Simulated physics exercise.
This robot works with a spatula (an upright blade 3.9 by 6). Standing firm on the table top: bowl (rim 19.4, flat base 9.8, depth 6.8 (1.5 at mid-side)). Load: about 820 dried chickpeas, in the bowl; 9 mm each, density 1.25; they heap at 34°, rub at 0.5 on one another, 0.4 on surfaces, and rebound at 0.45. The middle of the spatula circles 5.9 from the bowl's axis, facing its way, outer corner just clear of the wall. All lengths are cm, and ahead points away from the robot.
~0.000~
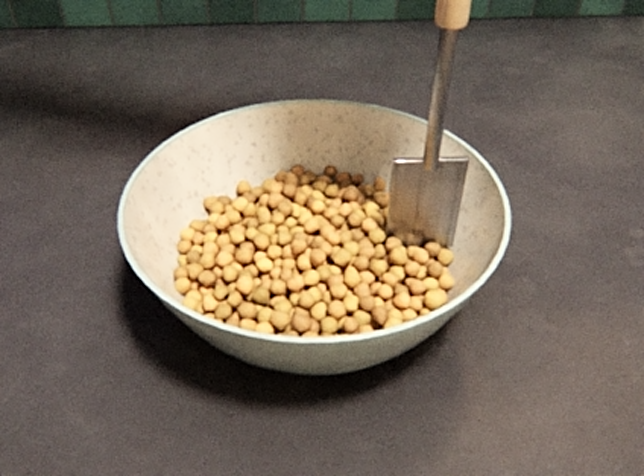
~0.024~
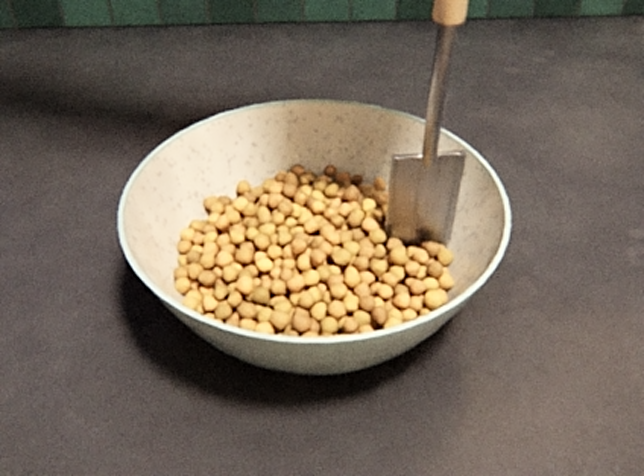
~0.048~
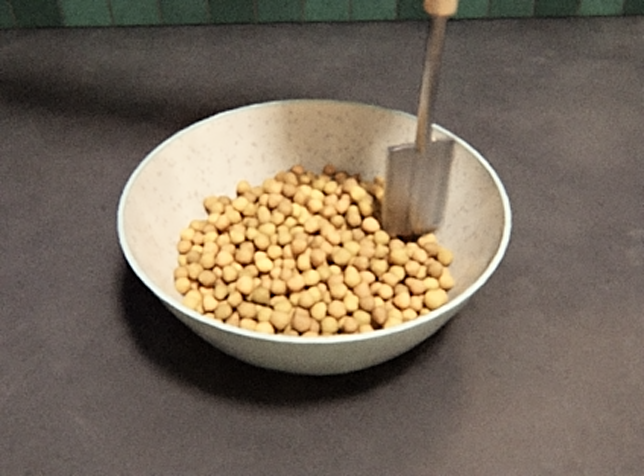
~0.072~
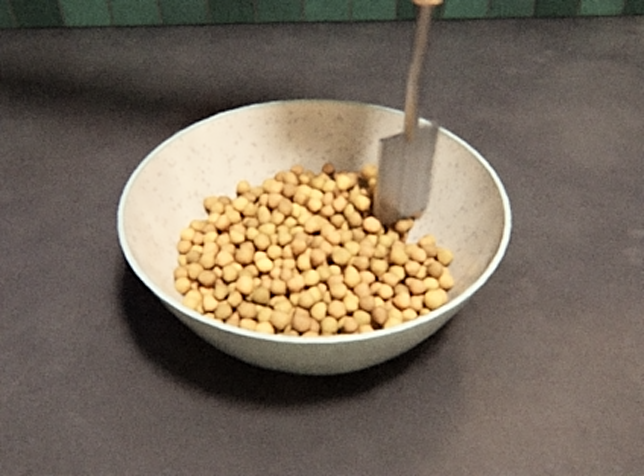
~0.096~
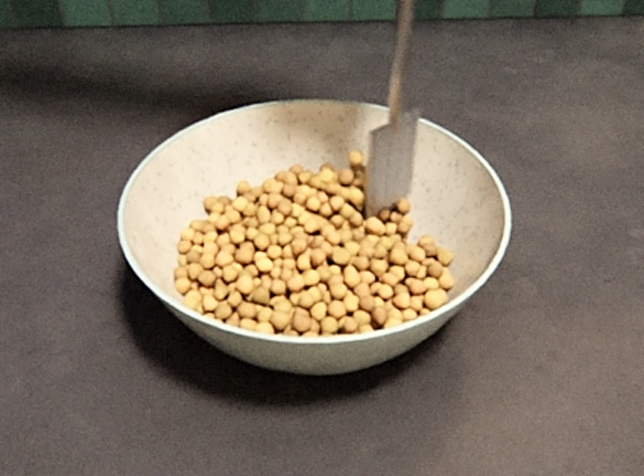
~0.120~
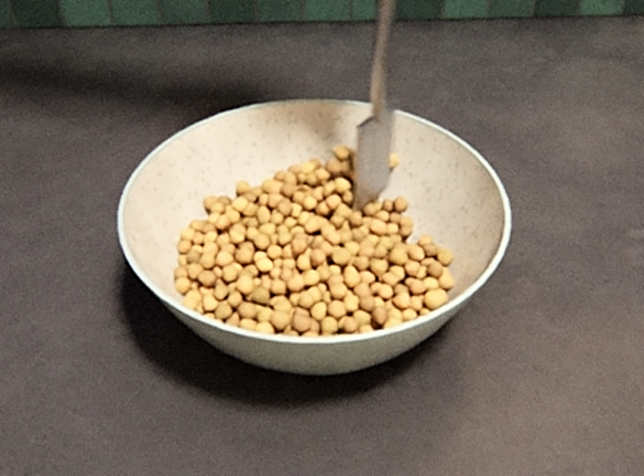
On a dark grey table top, a wooden-handled metal spatula sweeping from the right of a pale bowl towards its back, pushing chickpeas.
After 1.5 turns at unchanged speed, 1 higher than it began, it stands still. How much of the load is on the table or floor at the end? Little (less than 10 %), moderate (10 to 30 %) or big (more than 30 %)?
A little share, less than 10 %, ends on the table or floor.
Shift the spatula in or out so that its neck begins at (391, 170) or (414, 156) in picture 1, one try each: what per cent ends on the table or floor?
About 0 and 5 per cent.
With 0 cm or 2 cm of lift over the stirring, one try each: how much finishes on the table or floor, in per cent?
Some 5 and 0 per cent.
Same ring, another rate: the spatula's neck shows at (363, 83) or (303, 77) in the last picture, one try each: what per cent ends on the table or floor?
Some 5 and 15 per cent.
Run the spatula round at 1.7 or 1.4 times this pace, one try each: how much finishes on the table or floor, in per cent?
About 15 and 10 per cent.
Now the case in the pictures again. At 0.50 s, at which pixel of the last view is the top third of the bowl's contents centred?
Around (308, 290).
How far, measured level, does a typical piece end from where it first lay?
Roughly 1 cm.
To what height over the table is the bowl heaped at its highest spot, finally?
About 5.5 cm.
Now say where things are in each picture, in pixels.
Spatula neck at (435, 133), 0° round; upper third of the load around (312, 249), from x 180 to 445, top at y 170; 818 in the bowl, in the first frame.
Spatula neck at (433, 128), 4° round; upper third of the load around (312, 249), from x 180 to 445, top at y 170, in the second frame.
Spatula neck at (426, 117), 14° round; upper third of the load around (319, 247), from x 180 to 445, top at y 170, in the third frame.
Spatula neck at (413, 106), 26° round; upper third of the load around (319, 247), from x 180 to 445, top at y 160, in the fourth frame.
Spatula neck at (398, 96), 38° round; upper third of the load around (319, 247), from x 180 to 445, top at y 145, in the fifth frame.
Spatula neck at (379, 88), 50° round; upper third of the load around (315, 246), from x 180 to 445, top at y 140; 818 in the bowl, in the sixth frame.
By 0.50 s, 242° round, highest piece 8 above the table; 809 in the bowl, 3 on the table or floor, 6 in flight or on the tool.
By 0.88 s, 74° round, highest piece 8 above the table; 792 in the bowl, 26 on the table or floor.
By 1.27 s, 180° round, highest piece 5 above the table; 792 in the bowl, 26 on the table or floor.
By 1.97 s, 180° round, highest piece 5 above the table; 792 in the bowl, 26 on the table or floor.
Final count, 792 in the bowl, 26 on the table or floor. That is 3 % on the table or floor.
